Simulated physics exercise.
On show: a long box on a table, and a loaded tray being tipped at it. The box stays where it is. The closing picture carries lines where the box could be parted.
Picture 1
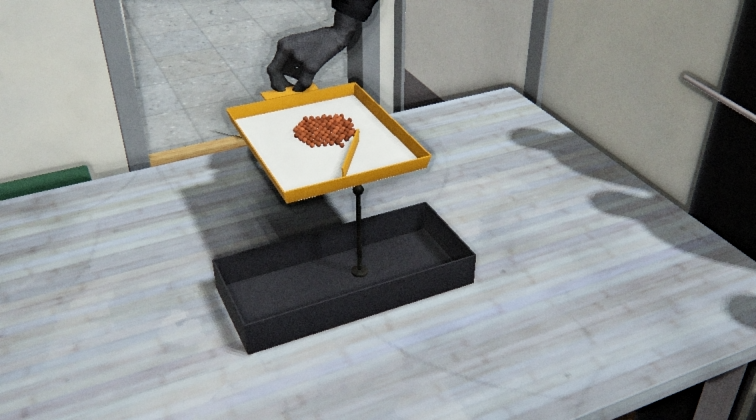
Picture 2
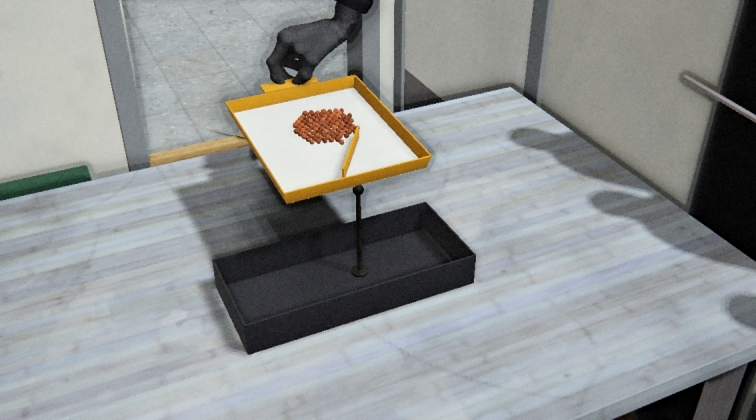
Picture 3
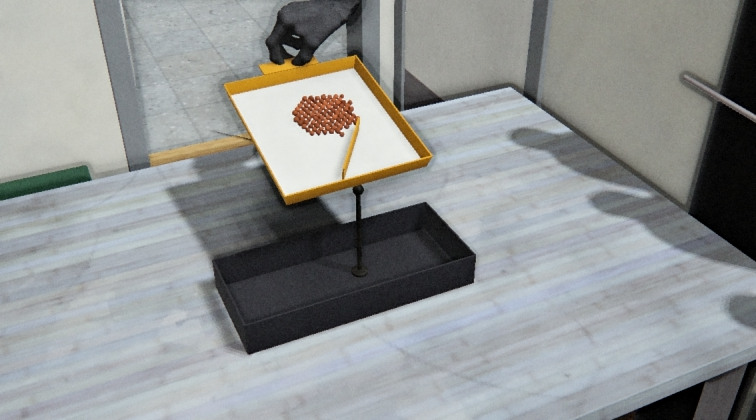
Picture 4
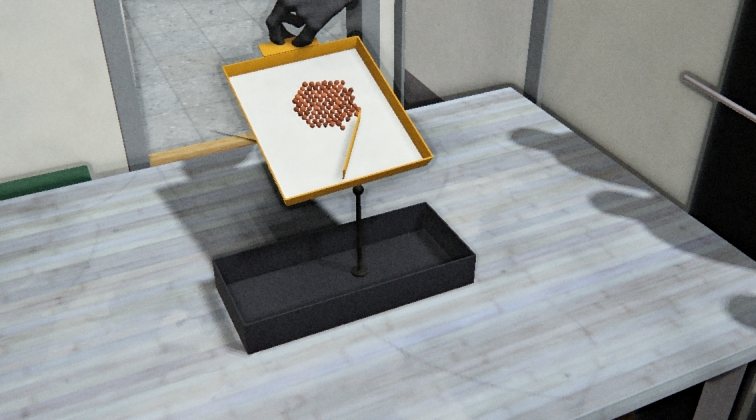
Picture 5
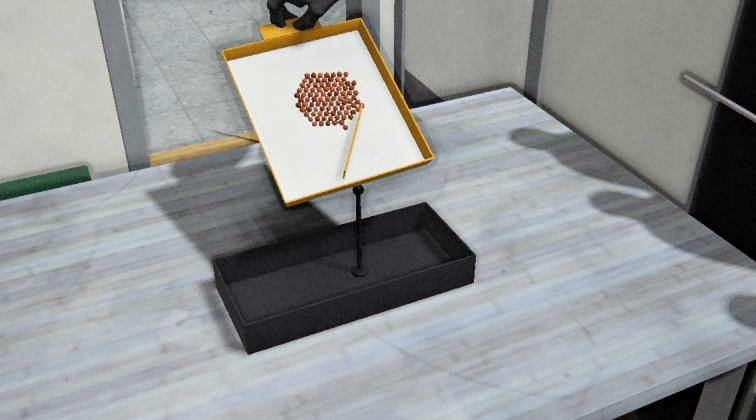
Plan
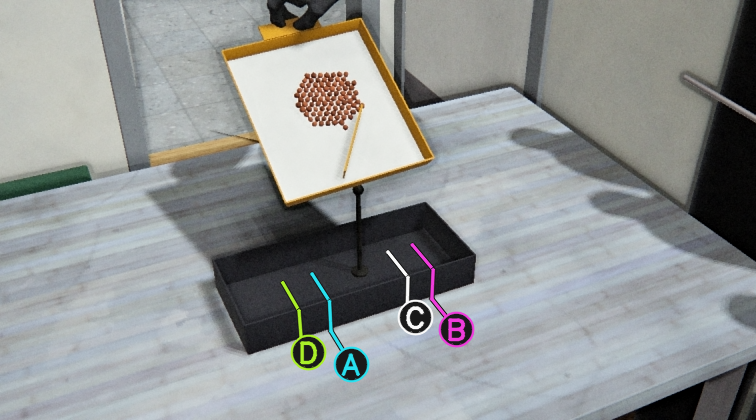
In this clip, a dark-gloved hand raises the far side of an orange-rimmed tray above a long black box on a table, steadily steepening its tilt while the reddish-brown pellets and thin fin on its white surface stay almost in place.
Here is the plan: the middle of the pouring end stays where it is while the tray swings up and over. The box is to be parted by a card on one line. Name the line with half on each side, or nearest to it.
Use line A.
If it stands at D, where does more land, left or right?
The right side.
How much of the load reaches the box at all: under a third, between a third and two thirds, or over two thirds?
Over two thirds.
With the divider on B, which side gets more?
Left.
On the marked copy, line A crosses the front rim at (329, 300); line B crosses the front rim at (432, 268); line C crosses the front rim at (407, 276); line D crosses the front rim at (298, 309).
If A is chosen, of what is caught, about half on the left of the divider, about half on the right.
If B is chosen, of what is caught, all on the left of the divider, none on the right.
If C is chosen, of what is caught, nearly all on the left of the divider, a stray few on the right.
If D is chosen, of what is caught, a stray few on the left of the divider, nearly all on the right.
